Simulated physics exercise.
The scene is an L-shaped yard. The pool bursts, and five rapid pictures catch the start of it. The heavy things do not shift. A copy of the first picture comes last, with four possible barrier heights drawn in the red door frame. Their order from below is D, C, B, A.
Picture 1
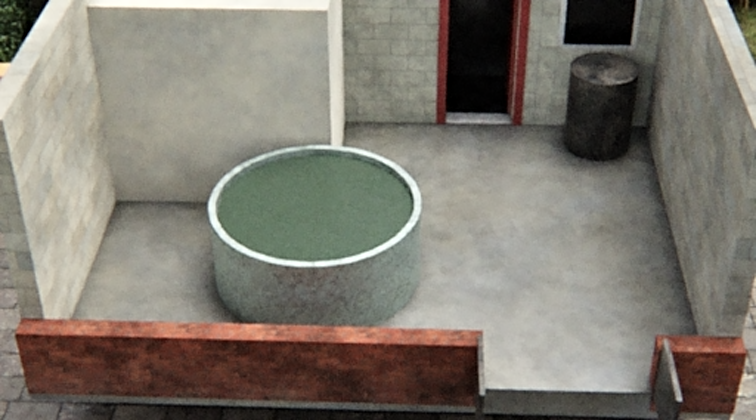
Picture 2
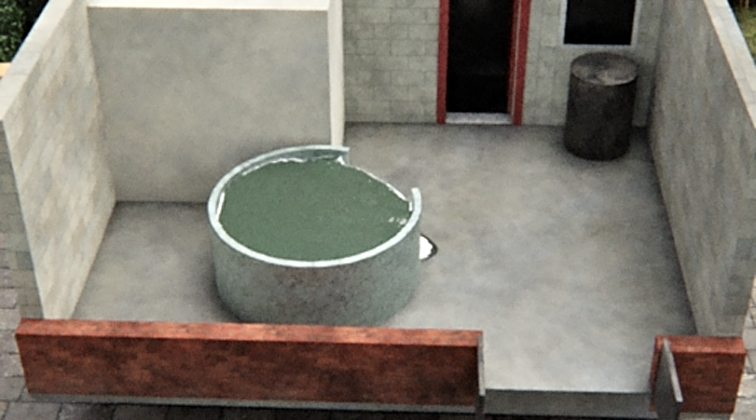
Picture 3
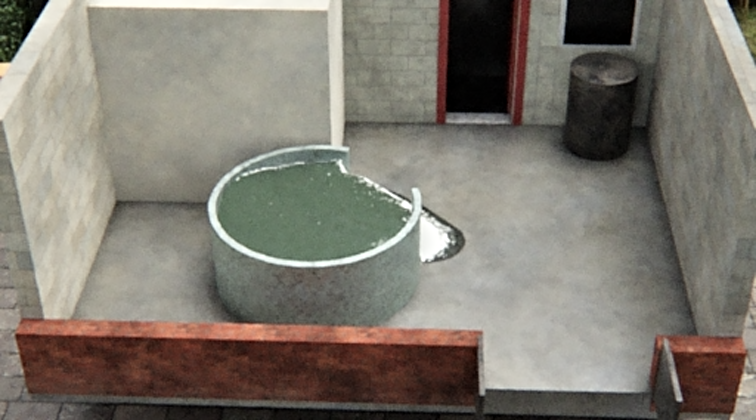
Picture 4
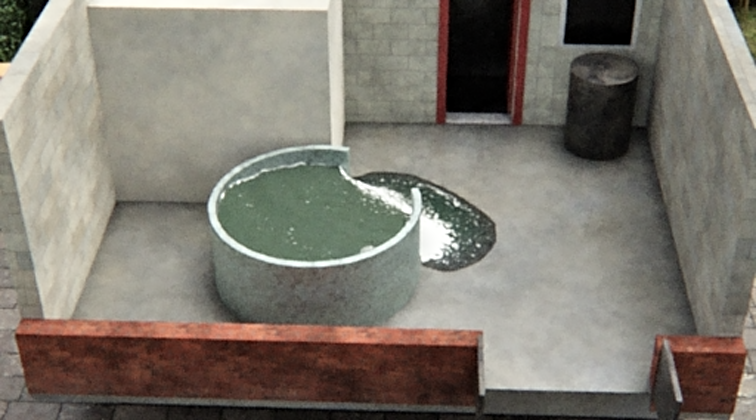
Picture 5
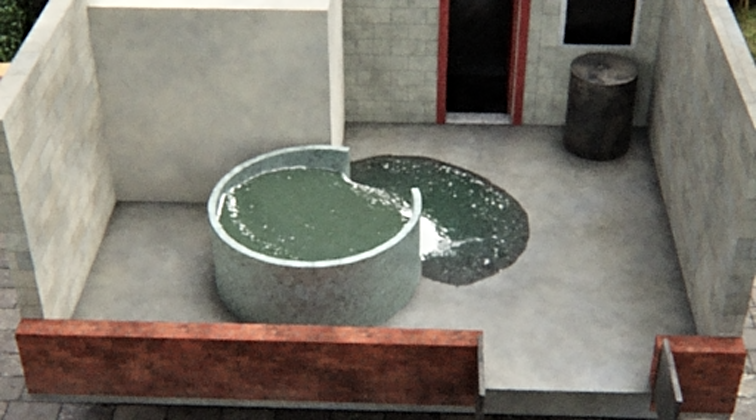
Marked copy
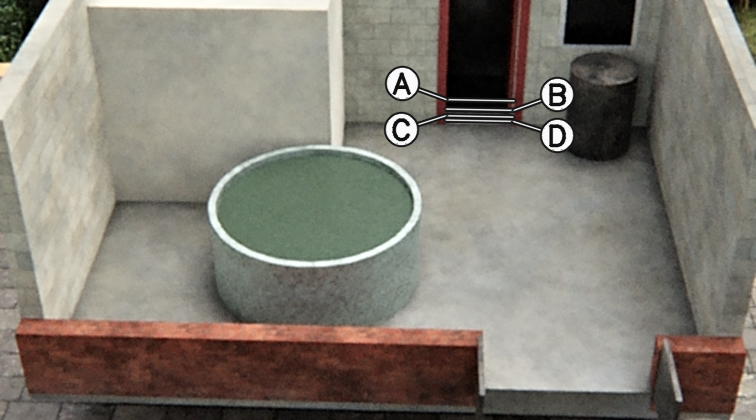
Green water in a round, pale-walled pool pours through a gap that opens in the back right side, spreading in a widening dark puddle across the grey yard floor between the pool, the red doorway and the dark barrel.
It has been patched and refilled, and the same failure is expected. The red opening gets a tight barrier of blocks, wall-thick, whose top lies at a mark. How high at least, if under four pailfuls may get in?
That is height A.
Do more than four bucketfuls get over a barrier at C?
Yes, it does.
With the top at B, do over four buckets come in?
Yes, it does.
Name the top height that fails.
The answer is B.
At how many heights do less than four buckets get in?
One of the four.
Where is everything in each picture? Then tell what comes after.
In the first picture, water in the pool at rest, its middle at (315, 208); foot of the red doorway at (479, 123); open gate at (570, 329).
In the second picture, water covers 1 % of the ground, its front hidden from here.
In the third picture, 4 % of the ground under water, visible out to (451, 235).
In the fourth picture, 9 % of the ground under water, visible out to (445, 192).
In the fifth picture, 16 % of the ground under water, visible out to (520, 213).
In white, A at (480, 100); B at (479, 109); C at (479, 116); D at (479, 120); from the bottom up D, C, B, A.
With A, a splash gets over, under a bucket.
With B, about 10 bucketfuls get in.
With C, dozens of bucketfuls pour in.
With D, dozens of bucketfuls pour in.
